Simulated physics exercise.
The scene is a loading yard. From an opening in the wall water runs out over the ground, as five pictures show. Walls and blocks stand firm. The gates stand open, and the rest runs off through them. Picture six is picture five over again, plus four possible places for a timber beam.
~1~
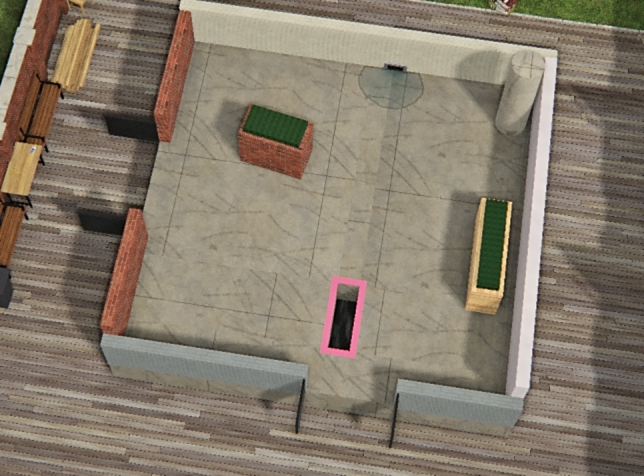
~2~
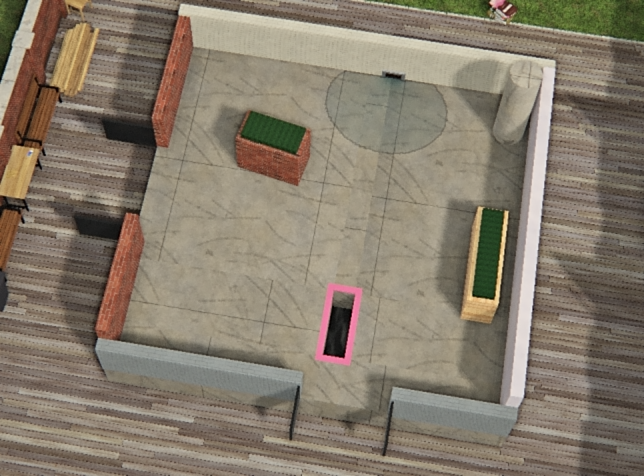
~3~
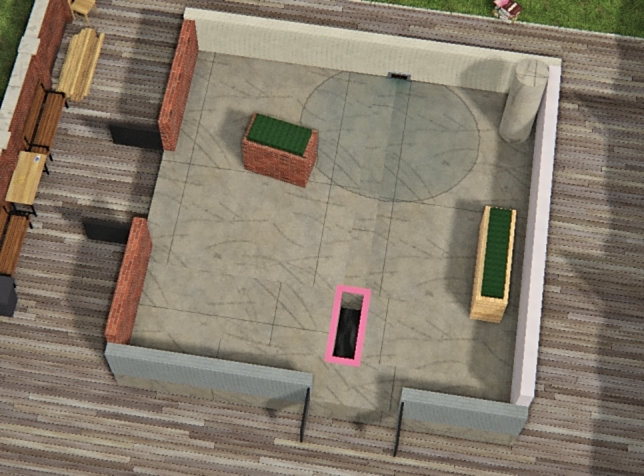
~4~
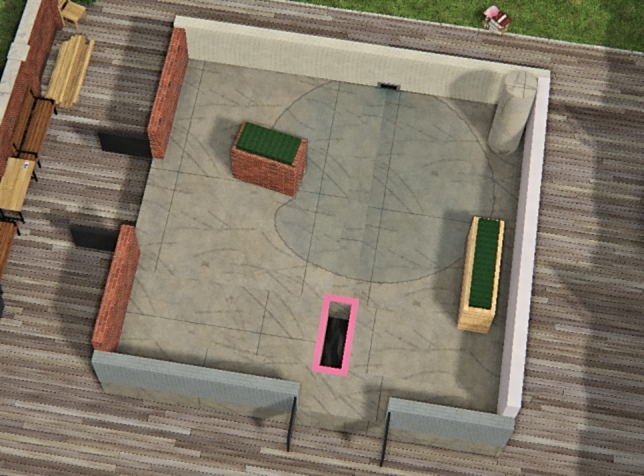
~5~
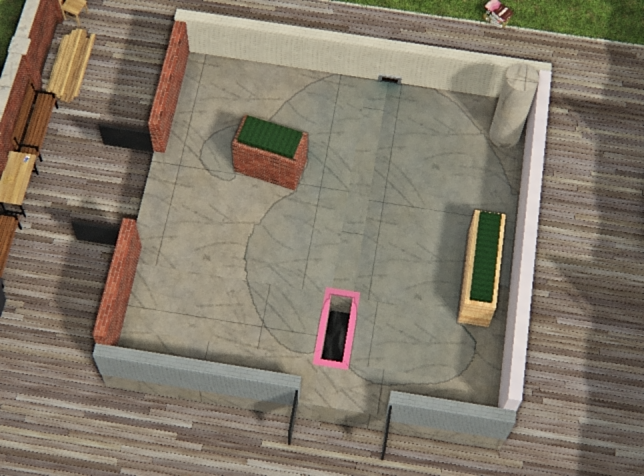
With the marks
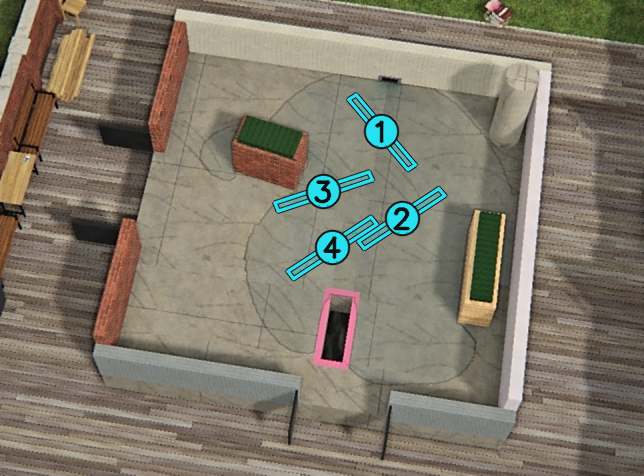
Walled yard seen from above, a sheet of water spreading from the far wall around planters and reaching the pink-edged gully.
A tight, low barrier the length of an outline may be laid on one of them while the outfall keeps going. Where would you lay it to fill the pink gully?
Go for 2.
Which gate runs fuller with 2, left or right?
More leaves on the right.
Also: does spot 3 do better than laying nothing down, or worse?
Spot 3 is worse.
On the marked copy, 1 from (352, 97) to (411, 167); 2 from (361, 244) to (441, 192); 3 from (276, 207) to (370, 175); 4 from (290, 275) to (373, 220).
If 1 is chosen, about 15 % of the stream runs into the pink gully, about 77 % out by the gates.
If 2 is chosen, about 27 % of the stream runs into the pink gully, about 67 % out by the gates.
If 3 is chosen, about 16 % of the stream runs into the pink gully, about 81 % out by the gates.
If 4 is chosen, about 18 % of the stream runs into the pink gully, about 79 % out by the gates.
